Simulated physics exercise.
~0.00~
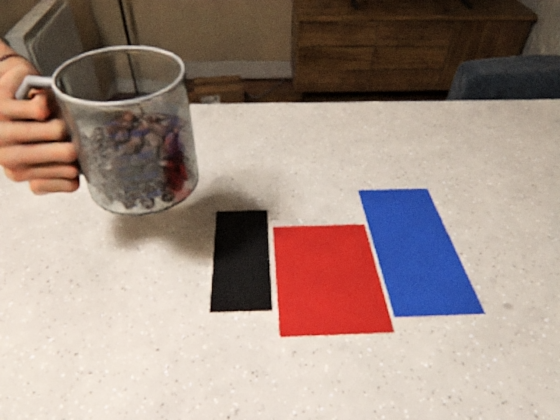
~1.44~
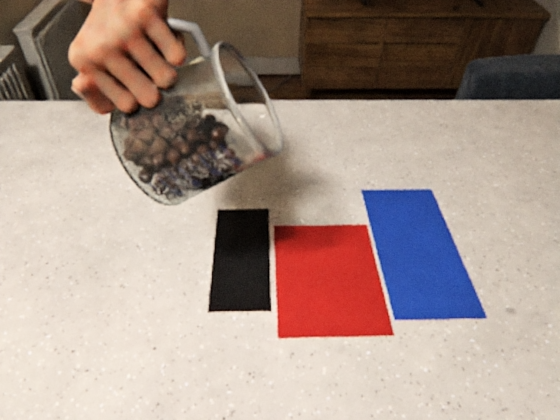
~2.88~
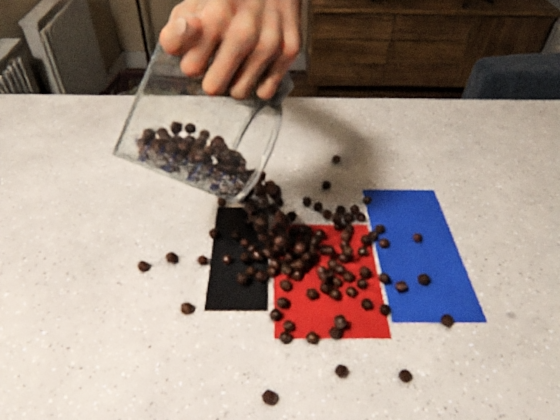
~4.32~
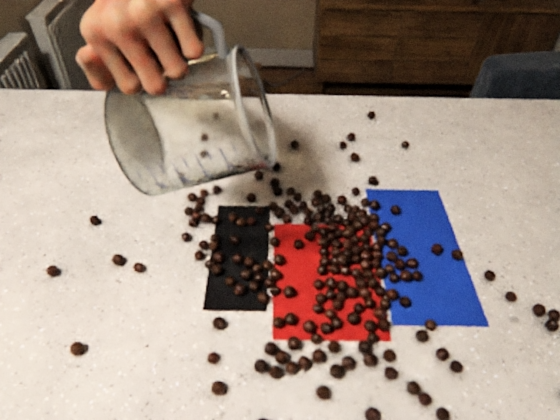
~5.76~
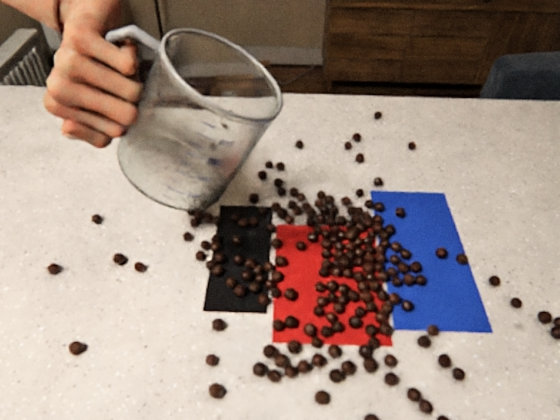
Dark chocolate balls tumbled from a clear jug as a hand tipped it over black, red and blue mats on a pale table, scattering widely, many on the red mat and many on bare tabletop, before the hand turned the emptied jug partly back up.
